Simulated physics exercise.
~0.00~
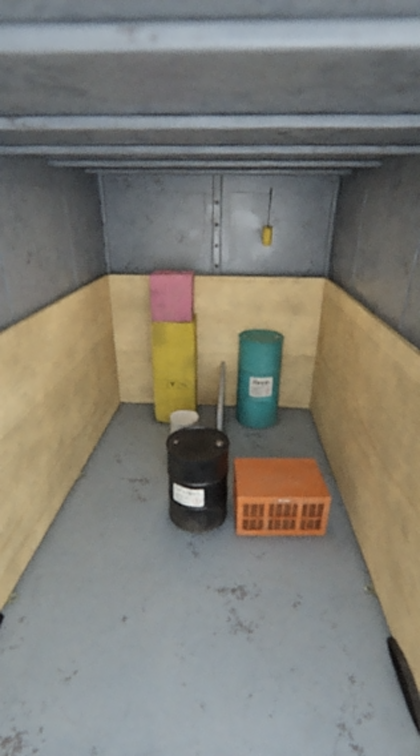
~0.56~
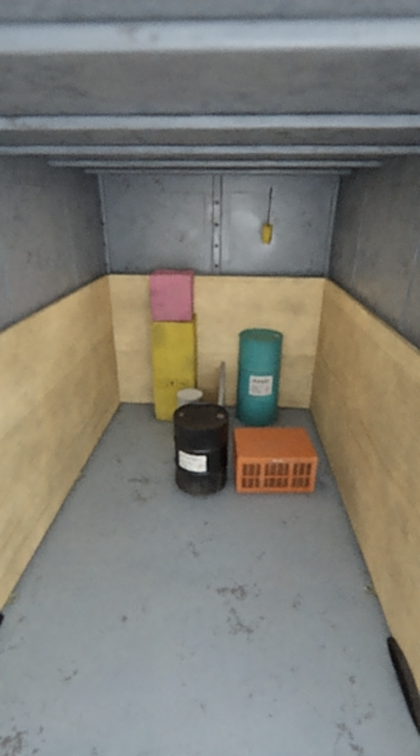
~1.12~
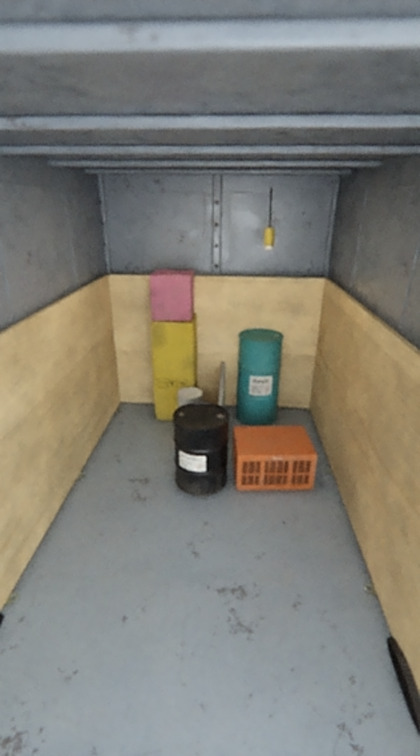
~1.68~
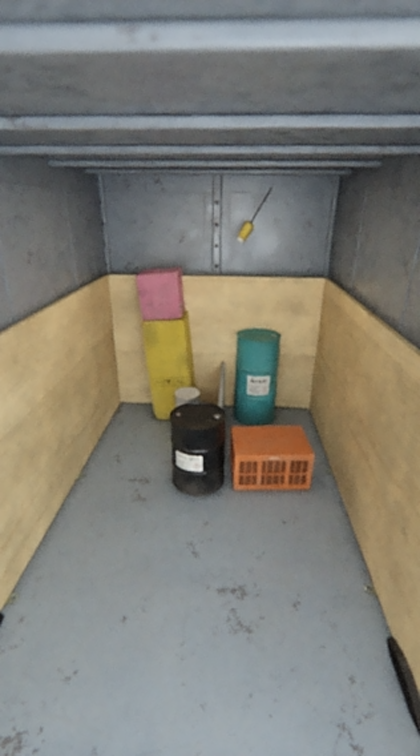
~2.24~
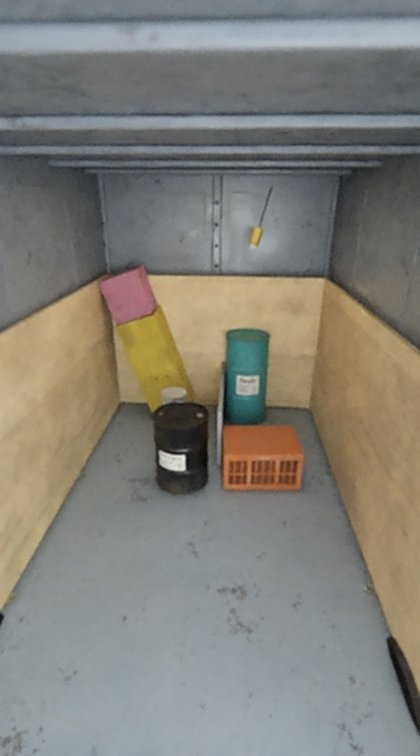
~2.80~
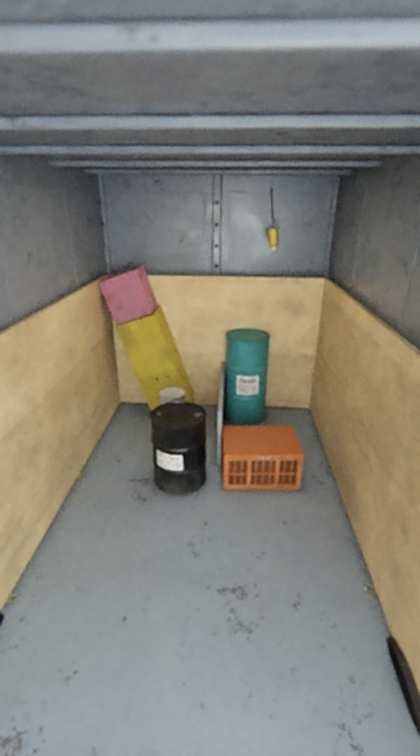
A pink box stacked on a tall yellow one tipped left and ended up leaning toward the side wall without falling, after the black drum, white canister and orange crate had slid deeper into the van's load bay and then shifted left.
